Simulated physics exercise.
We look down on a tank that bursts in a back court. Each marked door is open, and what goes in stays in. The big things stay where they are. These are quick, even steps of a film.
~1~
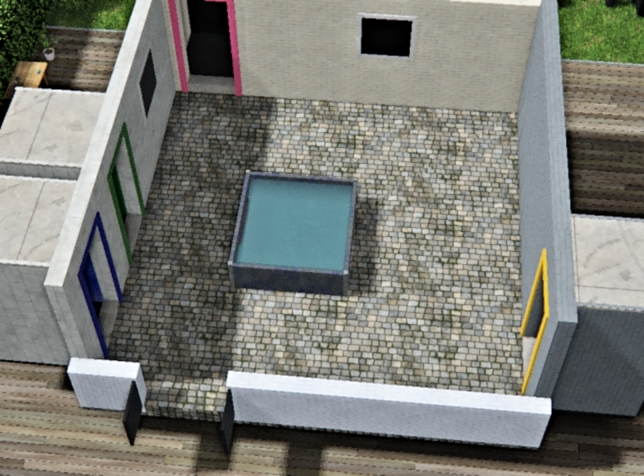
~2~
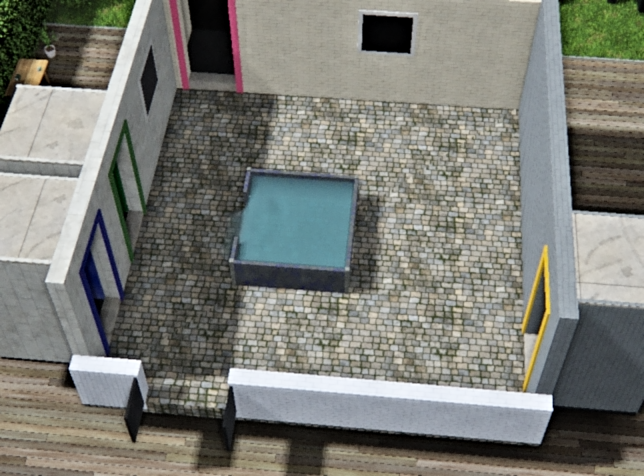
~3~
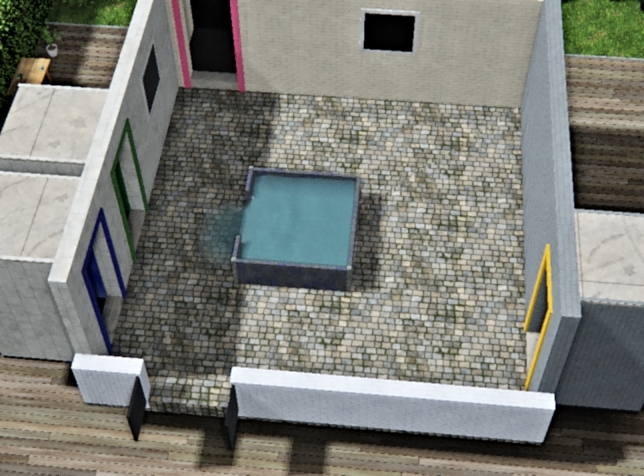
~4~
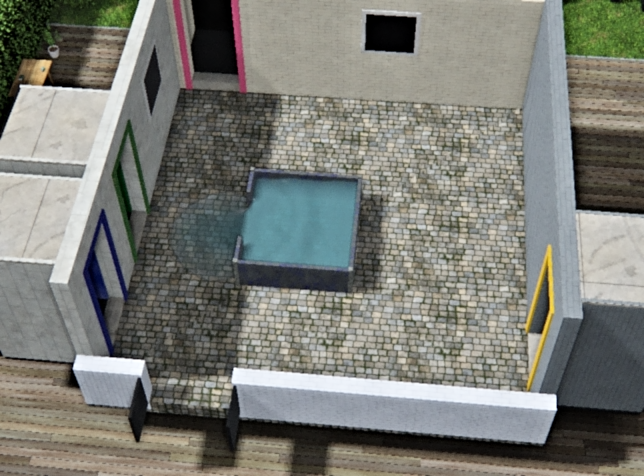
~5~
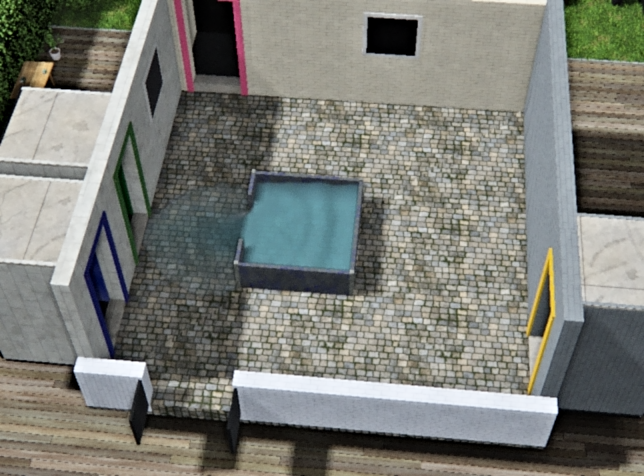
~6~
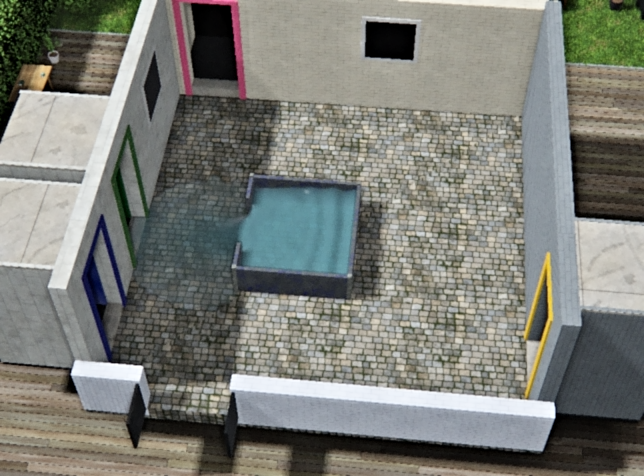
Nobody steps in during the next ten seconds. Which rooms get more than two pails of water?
The green door floods; the pink door holds within the limit; the blue door holds within the limit; the yellow door holds within the limit.
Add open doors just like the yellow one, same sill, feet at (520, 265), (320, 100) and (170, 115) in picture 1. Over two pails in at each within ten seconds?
As listed: Stays under, holds, floods.
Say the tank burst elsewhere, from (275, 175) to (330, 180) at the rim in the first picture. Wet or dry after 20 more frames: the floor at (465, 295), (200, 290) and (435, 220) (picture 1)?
One after the other: Clear, free of water, dry.
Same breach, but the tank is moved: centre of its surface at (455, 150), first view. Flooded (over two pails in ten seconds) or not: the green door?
Then: The green door is under.
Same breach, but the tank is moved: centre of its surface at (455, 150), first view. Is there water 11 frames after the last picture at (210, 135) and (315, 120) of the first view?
In that order: Wet, covered.
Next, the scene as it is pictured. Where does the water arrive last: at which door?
That is the one in yellow.
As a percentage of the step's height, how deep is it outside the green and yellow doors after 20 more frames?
In turn 160 and 0 per cent.
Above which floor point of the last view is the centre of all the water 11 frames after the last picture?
Around (249, 243).
A moment on, water covers 15 % of the floor; the green door over two buckets in, the pink door not reached, the blue door wet at the sill, nothing in, the yellow door not reached.
Next, water covers 20 % of the floor; the green door far over two buckets in, the pink door wet at the sill, nothing in, the blue door wet at the sill, nothing in, the yellow door not reached.
Then, water covers 30 % of the floor; the green door far over two buckets in, the pink door wet at the sill, nothing in, the blue door wet at the sill, nothing in, the yellow door not reached.
Later, water covers 55 % of the floor; the green door far over two buckets in, the pink door wet at the sill, nothing in, the blue door wet at the sill, nothing in, the yellow door not reached.
In the end, water covers 85 % of the floor; the green door far over two buckets in, the pink door wet at the sill, nothing in, the blue door wet at the sill, nothing in, the yellow door wet at the sill, nothing in.
